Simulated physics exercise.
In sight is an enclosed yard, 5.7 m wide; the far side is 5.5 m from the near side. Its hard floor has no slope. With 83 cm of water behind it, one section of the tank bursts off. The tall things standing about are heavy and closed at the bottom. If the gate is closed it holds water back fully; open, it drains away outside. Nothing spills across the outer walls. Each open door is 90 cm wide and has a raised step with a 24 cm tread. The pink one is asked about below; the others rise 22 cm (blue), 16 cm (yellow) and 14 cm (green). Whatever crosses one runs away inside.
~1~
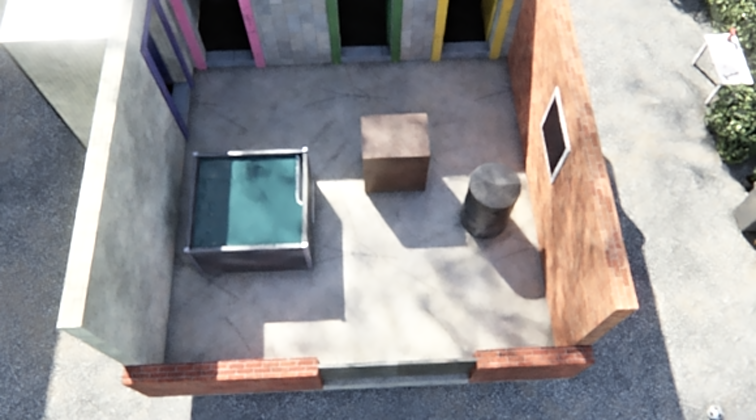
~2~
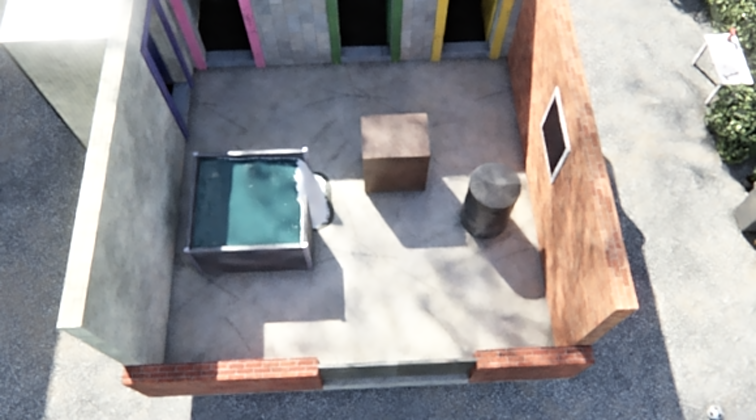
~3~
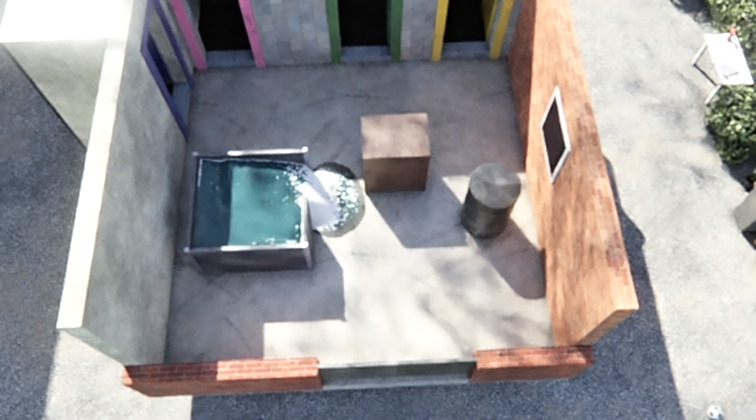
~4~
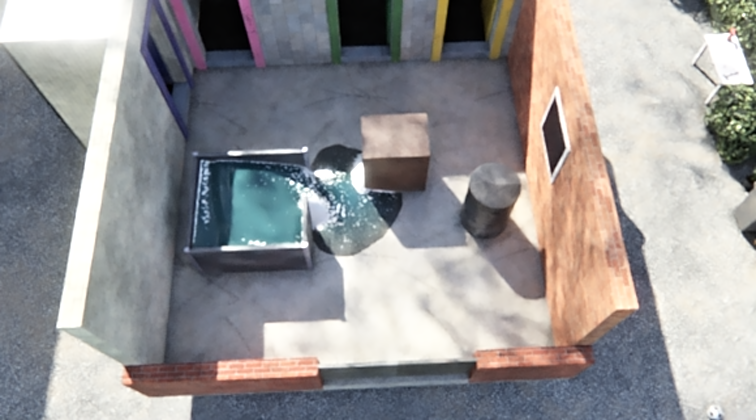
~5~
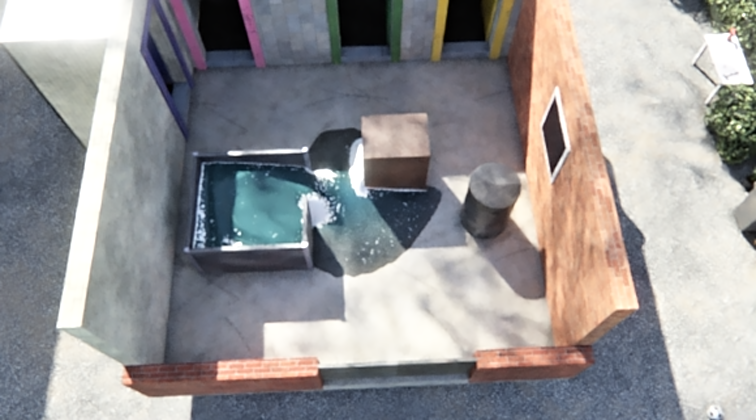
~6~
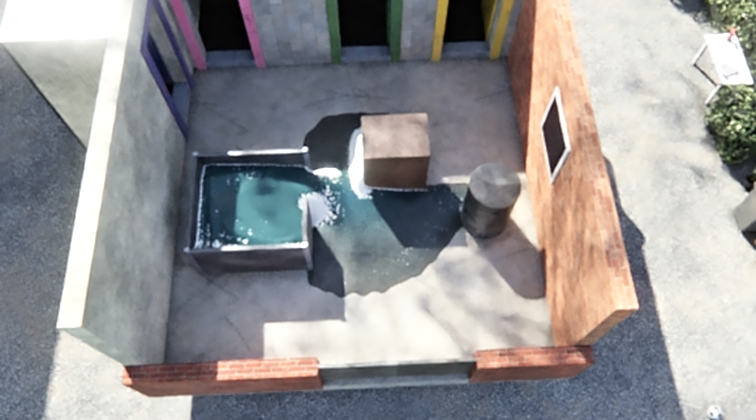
A walled yard with a grey concrete floor is seen from high above, its brick wall on the right and pale wall on the left. An open tank of teal water stands at left, a brown box and grey cylinder nearer the right, with pink, green and yellow doorways behind. Water bursts from the tank's right side, foams against the box and spreads across the floor while the camera stays still.
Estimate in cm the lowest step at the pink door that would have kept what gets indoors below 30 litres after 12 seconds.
Some 6.5 cm above the ground.
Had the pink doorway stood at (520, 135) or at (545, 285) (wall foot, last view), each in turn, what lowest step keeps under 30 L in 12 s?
About 6.5 and 12.0 cm.
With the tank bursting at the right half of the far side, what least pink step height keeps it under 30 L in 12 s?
Some 20 cm.
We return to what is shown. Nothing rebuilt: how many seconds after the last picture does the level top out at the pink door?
Around 9.0 s.
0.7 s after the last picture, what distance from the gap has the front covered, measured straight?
Roughly 4.0 m.
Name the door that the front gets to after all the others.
It is the blue one.
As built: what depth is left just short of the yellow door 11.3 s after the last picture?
Some 6.5 cm.
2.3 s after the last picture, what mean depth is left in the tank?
Some 29 cm.
Then, 0.7 s after the last picture water covers 35 % of the floor, deepest (50 cm) near (358, 189); it has not reached the pink door.
Then, 2.3 s after the last picture water covers 60 % of the floor, deepest (28 cm) near (358, 189); 7 cm at the pink door, 0 litres in over its 15 cm step.
Then, 11.3 s after the last picture water covers 100 % of the floor, deepest (12 cm) near (163, 376); 8 cm at the pink door, 0 litres in over its 15 cm step.
At the pink door as built, the water peaked near 11 cm, 8.9 s after the last picture.
With a step of 5.5 cm, 48 litres would have come in within the 12 s; with 7.5 cm, 18 litres. So under 30 litres takes about 6.5 cm.
